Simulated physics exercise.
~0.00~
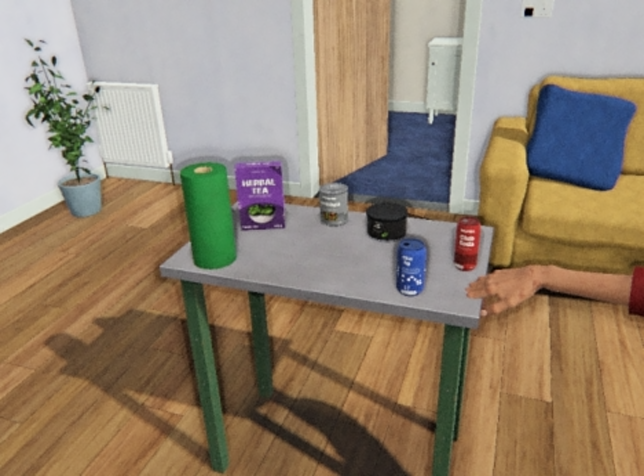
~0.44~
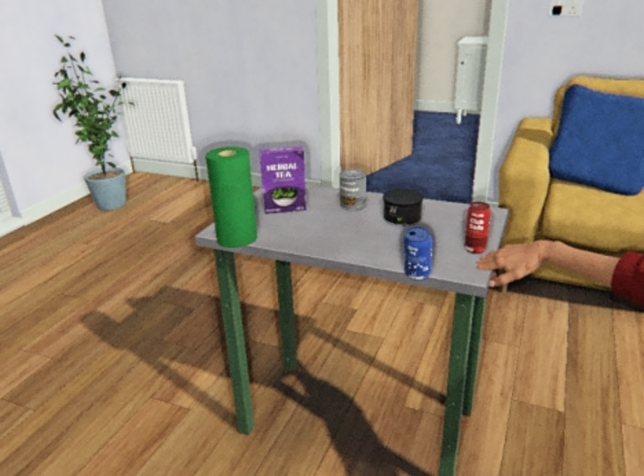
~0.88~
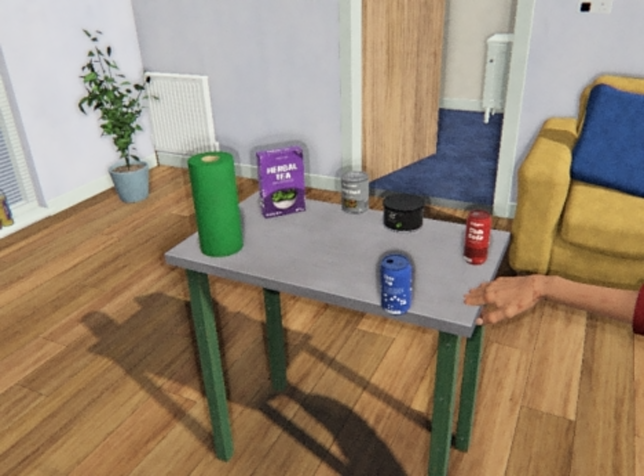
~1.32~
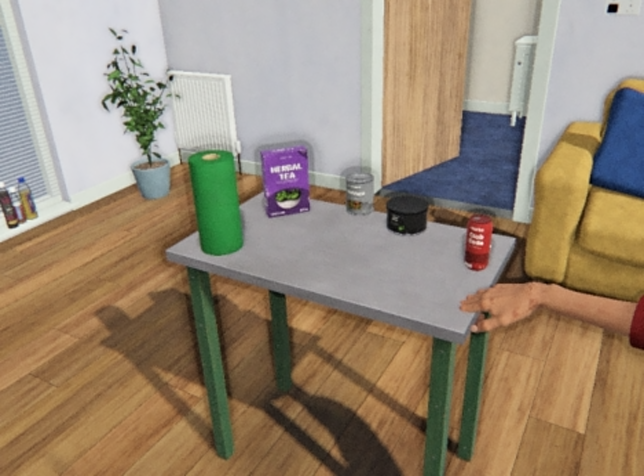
Small grey table jerking away and back beside a hand, its blue can leaving the top while the red can stays upright.
